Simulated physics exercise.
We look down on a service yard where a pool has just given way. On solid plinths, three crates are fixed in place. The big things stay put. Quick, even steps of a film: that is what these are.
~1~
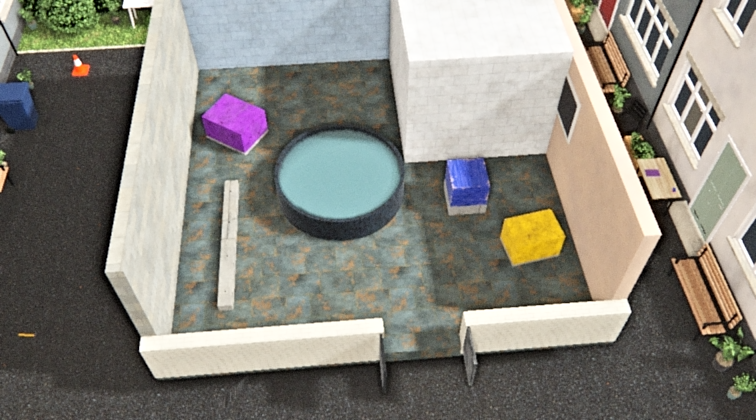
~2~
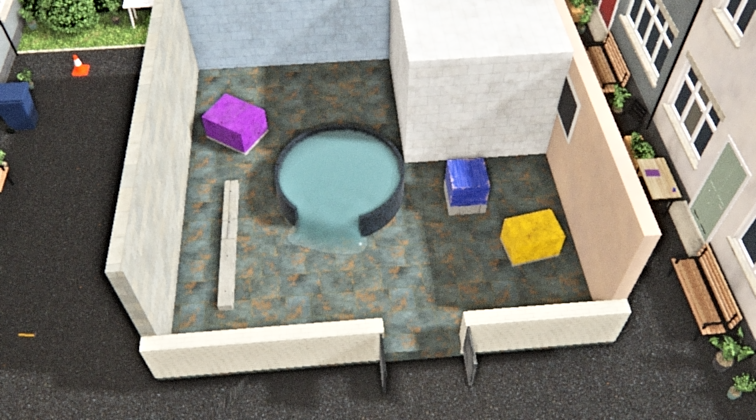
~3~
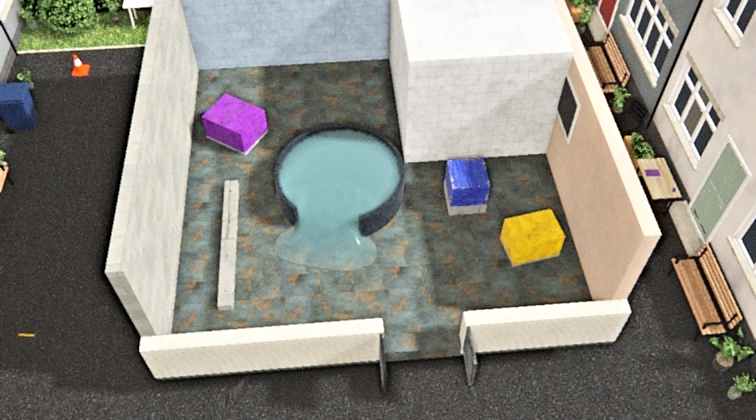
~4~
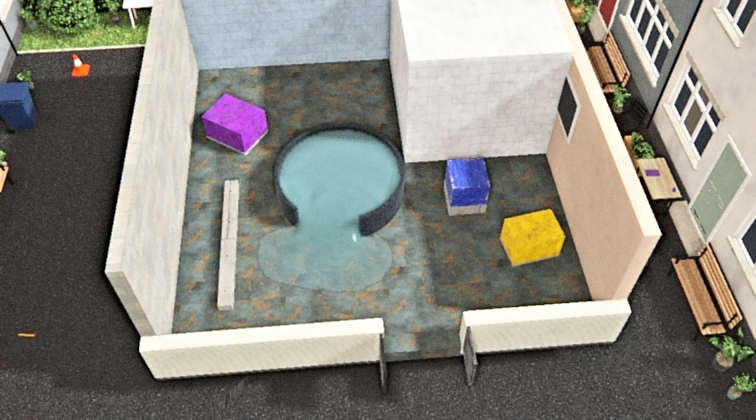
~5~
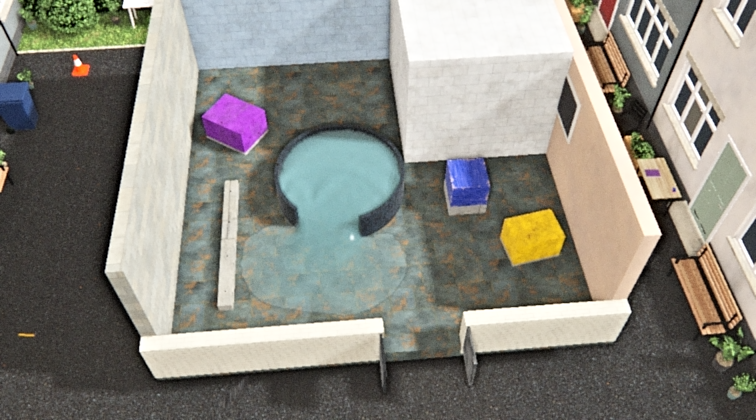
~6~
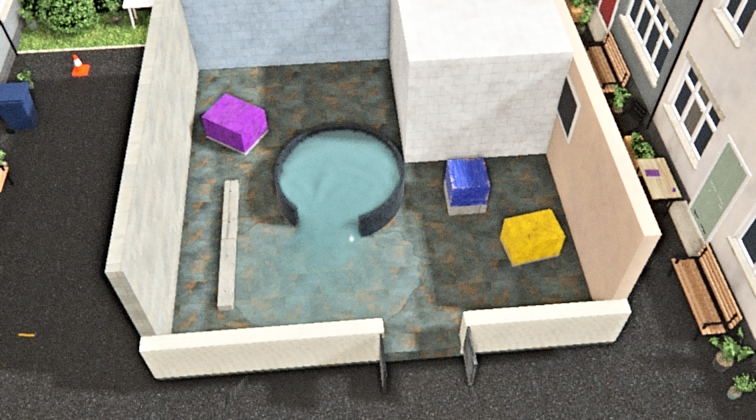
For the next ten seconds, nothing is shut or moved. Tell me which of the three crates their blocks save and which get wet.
Here is how it ends: The purple crate gets wet; the blue crate is spared; the yellow crate gets wet.
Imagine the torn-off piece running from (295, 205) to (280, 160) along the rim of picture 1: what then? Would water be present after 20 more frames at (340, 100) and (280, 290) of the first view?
Taking the two spots in turn: Parched and swamped.
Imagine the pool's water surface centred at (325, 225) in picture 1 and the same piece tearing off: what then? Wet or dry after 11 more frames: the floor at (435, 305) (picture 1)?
Submerged.
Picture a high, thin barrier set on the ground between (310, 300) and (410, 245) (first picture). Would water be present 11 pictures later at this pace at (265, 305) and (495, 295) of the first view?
As listed: Wet, not flooded.
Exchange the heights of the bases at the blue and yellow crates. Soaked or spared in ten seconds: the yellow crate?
Well, the yellow one stays untouched then.
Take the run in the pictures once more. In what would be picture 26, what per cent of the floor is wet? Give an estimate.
It should be close to 40 %.
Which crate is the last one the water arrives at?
That would be the one in blue.
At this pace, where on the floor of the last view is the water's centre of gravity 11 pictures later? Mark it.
Roughly (320, 241) in the last picture.
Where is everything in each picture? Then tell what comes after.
In the first picture, still water in the round pool at (340, 173).
In the second picture, water pours out at (328, 232) and has run to (293, 230).
In the third picture, the front is at (370, 259), out from the gap at (328, 233).
In the fourth picture, water pours out at (328, 234) and has run to (263, 262).
In the fifth picture, water pours out at (328, 234) and has run to (259, 293).
In the sixth picture, the front is at (259, 321), out from the gap at (328, 233).
A moment on, water covers 20 % of the floor; the purple crate not reached, the blue crate not reached, the yellow crate not reached.
Next, water covers 25 % of the floor; the purple crate not reached, the blue crate not reached, the yellow crate not reached.
Then, water covers 40 % of the floor; the purple crate not reached, the blue crate not reached, the yellow crate not reached.
Later, water covers 60 % of the floor; the purple crate water round its plinth, the blue crate water round its plinth, the yellow crate water round its plinth.
In the end, water covers 95 % of the floor; the purple crate was topped, the blue crate stayed above the water, the yellow crate was topped.
